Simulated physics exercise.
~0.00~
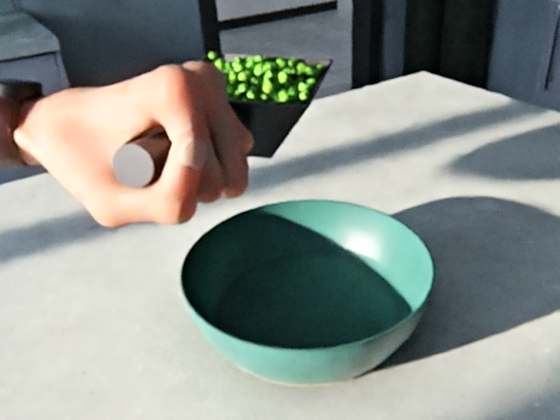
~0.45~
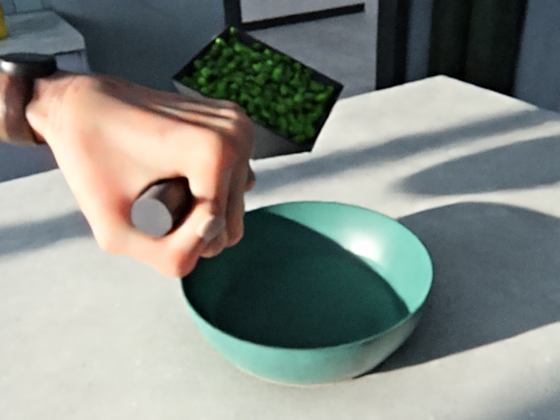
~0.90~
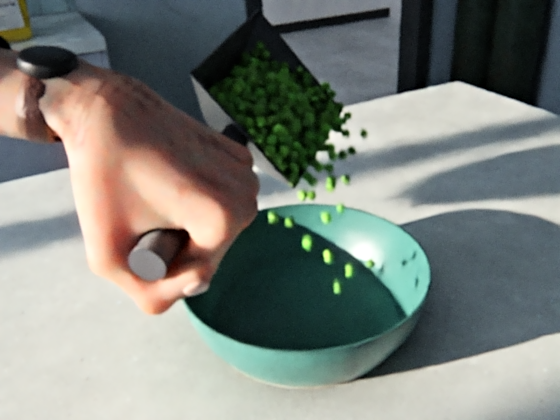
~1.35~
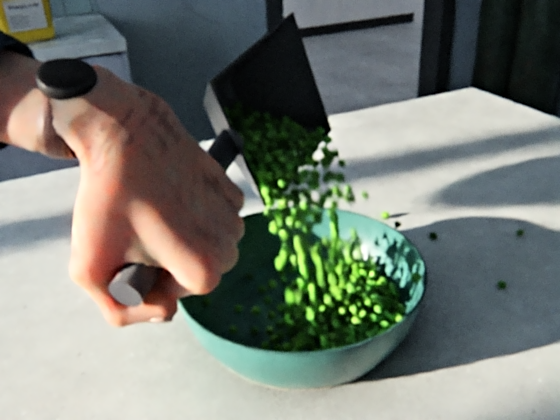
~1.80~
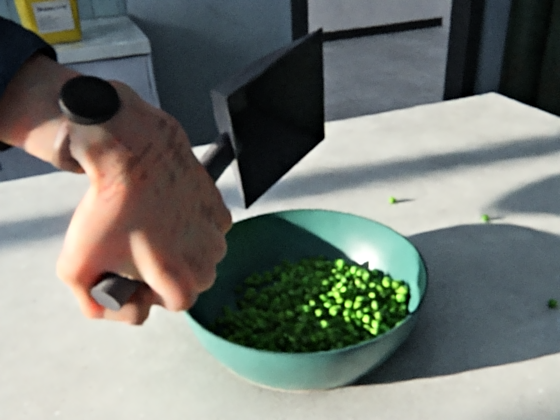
A hand tilting a dark scoop of green peas over a teal bowl, emptying it as a few scatter across the table.
